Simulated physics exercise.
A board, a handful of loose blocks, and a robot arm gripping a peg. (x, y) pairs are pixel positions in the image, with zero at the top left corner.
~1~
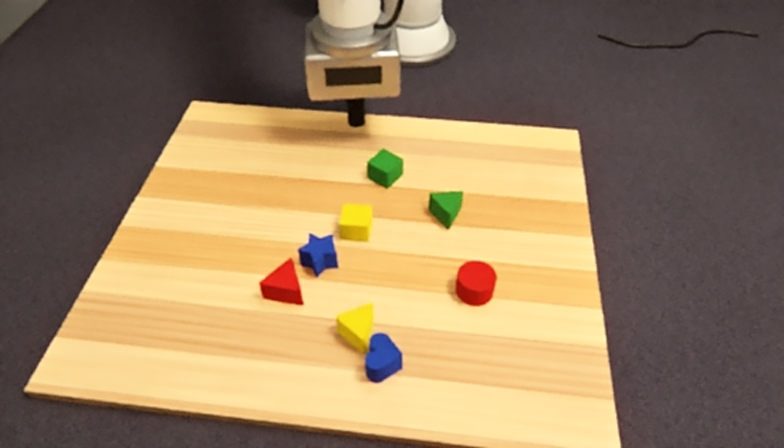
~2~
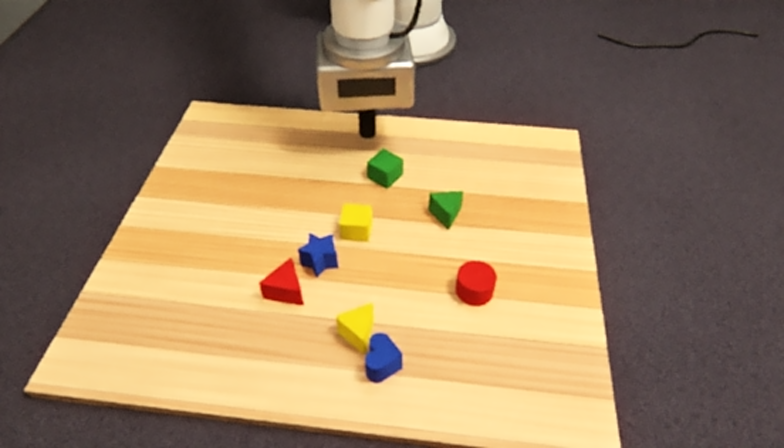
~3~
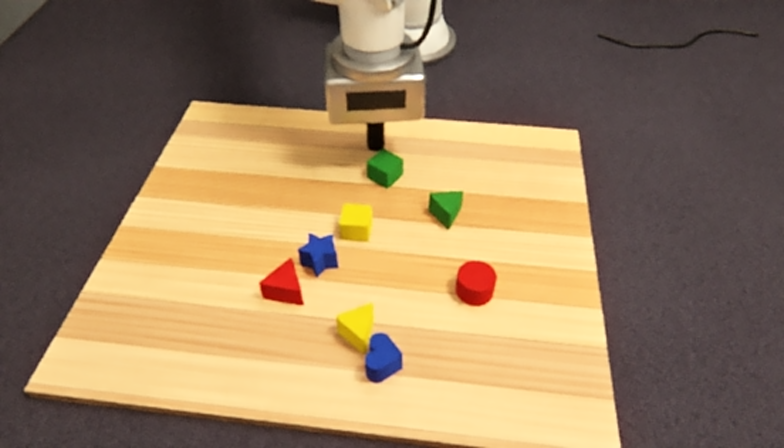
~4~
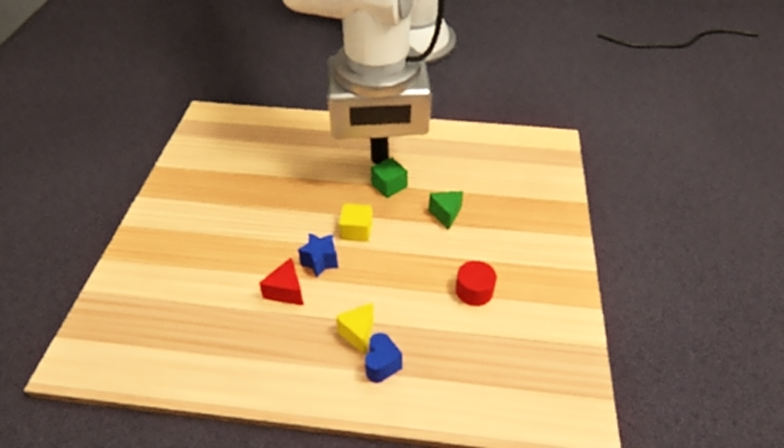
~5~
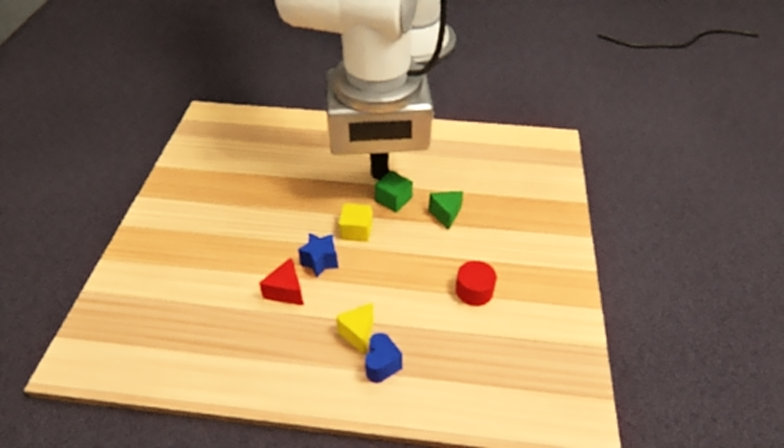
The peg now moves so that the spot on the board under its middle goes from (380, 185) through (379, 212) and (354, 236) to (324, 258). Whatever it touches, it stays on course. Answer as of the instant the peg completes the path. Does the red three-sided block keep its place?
No, that is not what happens.
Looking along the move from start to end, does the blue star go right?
Yes.
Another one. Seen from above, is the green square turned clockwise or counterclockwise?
From above, the green square will be seen to turn anti-clockwise.
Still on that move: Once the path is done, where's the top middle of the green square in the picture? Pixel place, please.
I think it will end close to (404, 198).
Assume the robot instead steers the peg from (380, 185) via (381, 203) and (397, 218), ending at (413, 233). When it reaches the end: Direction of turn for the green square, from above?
Spins counterclockwise.
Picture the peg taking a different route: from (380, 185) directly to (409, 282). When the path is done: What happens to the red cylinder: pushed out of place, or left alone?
From what I can tell, it will keep its place.
What follows on the original path. One third of the way, peg at (379, 201); green square at (404, 198), turned 20° anticlockwise.
Two thirds of the way, peg at (352, 225); blue star at (307, 255); yellow square at (326, 230), turned 25° clockwise; green square at (404, 198), turned 20° anticlockwise.
At the end, peg at (322, 247); red three-sided block at (249, 300); blue star at (272, 277), turned 10° clockwise; yellow square at (293, 250), turned 35° clockwise; green square at (404, 198), turned 20° anticlockwise.
